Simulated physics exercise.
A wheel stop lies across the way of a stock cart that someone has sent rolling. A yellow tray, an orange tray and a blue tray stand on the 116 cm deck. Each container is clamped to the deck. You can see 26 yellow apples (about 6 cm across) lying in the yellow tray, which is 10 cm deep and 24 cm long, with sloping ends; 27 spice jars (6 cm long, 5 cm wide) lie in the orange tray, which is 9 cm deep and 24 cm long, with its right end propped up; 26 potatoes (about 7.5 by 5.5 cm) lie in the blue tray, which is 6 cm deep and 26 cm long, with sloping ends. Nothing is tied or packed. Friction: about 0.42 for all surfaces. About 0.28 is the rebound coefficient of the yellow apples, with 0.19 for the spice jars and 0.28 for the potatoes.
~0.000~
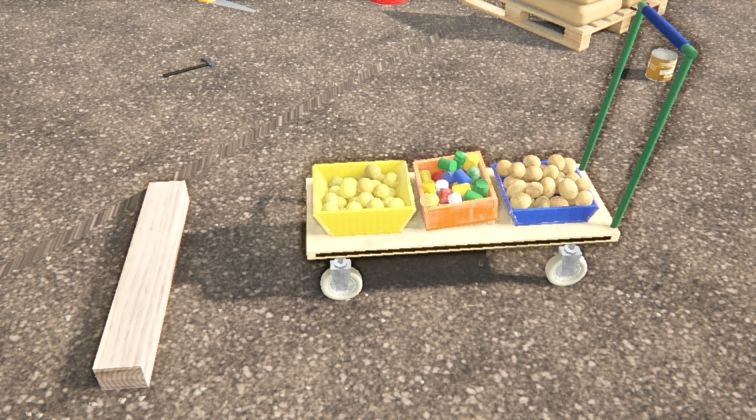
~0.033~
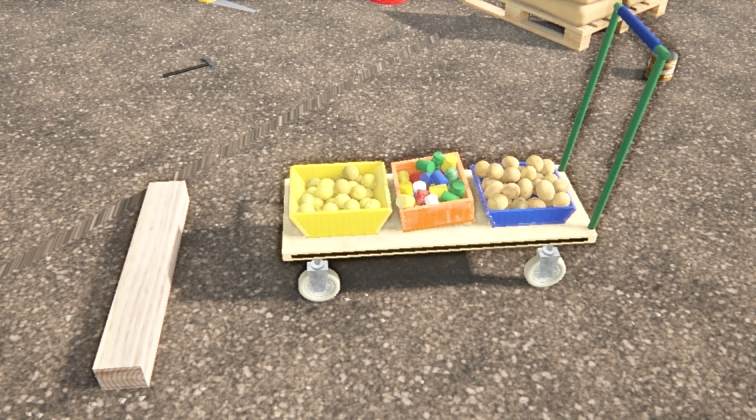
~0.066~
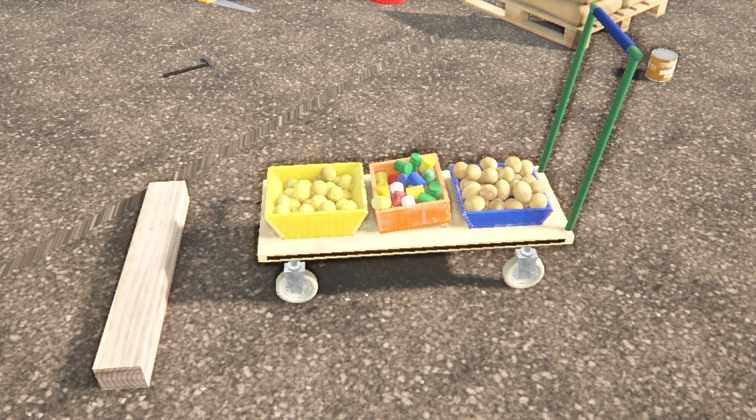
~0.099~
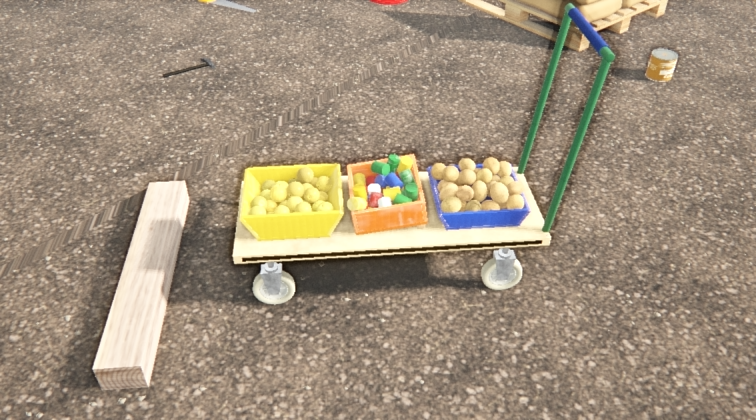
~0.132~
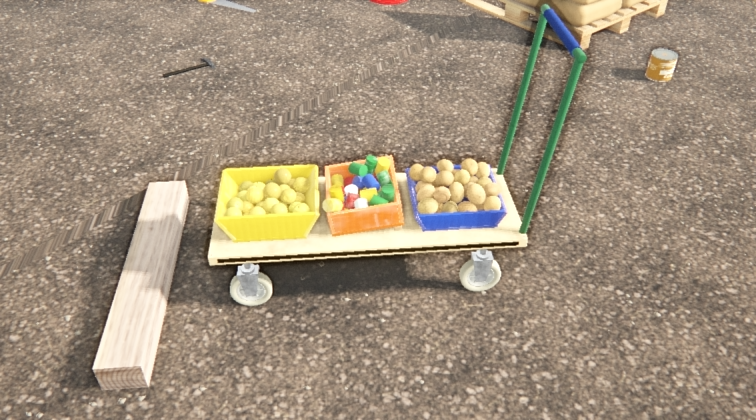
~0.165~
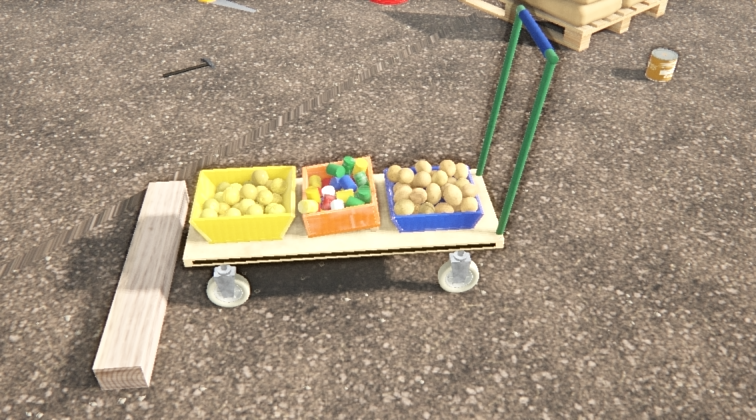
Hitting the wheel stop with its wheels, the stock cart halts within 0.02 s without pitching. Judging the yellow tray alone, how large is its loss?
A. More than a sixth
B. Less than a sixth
A.
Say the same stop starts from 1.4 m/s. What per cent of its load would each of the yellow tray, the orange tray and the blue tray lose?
Then the yellow tray sheds 0 per cent of its load, the orange tray 0 per cent, and the blue tray 30 per cent.
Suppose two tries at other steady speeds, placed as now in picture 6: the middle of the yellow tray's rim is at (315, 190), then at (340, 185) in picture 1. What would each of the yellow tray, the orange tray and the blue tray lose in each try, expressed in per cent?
For the yellow tray it's 0 % and then 10 %, for the orange tray 0 % and then 10 %, and for the blue tray 20 % and then 40 %.
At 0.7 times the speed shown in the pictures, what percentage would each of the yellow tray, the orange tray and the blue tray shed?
Then the yellow tray sheds 0 per cent, the orange tray 0 per cent, and the blue tray 30 per cent.
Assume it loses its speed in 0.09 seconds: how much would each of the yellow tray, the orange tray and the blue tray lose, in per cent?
With that change, yellow tray 10 per cent, orange tray 10 per cent, blue tray 40 per cent.
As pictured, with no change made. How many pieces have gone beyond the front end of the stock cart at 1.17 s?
About 8.
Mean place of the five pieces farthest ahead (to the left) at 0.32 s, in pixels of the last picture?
Centre approx. at (153, 188) px.
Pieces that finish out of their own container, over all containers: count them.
Around 20.
After 0.22 s, impact.
After 0.32 s, yellow tray 26 in, 0 out, orange tray 25 in, 2 out and blue tray 21 in, 5 out.
After 0.44 s, yellow tray 22 in, 4 out, orange tray 24 in, 3 out and blue tray 18 in, 8 out.
After 0.67 s, yellow tray 18 in, 8 out, orange tray 24 in, 3 out and blue tray 16 in, 10 out.
Final count (at 1.17 s), yellow tray 18 in, 8 out, orange tray 24 in, 3 out and blue tray 16 in, 10 out. Asked share, 8 of 26, 31 per cent.
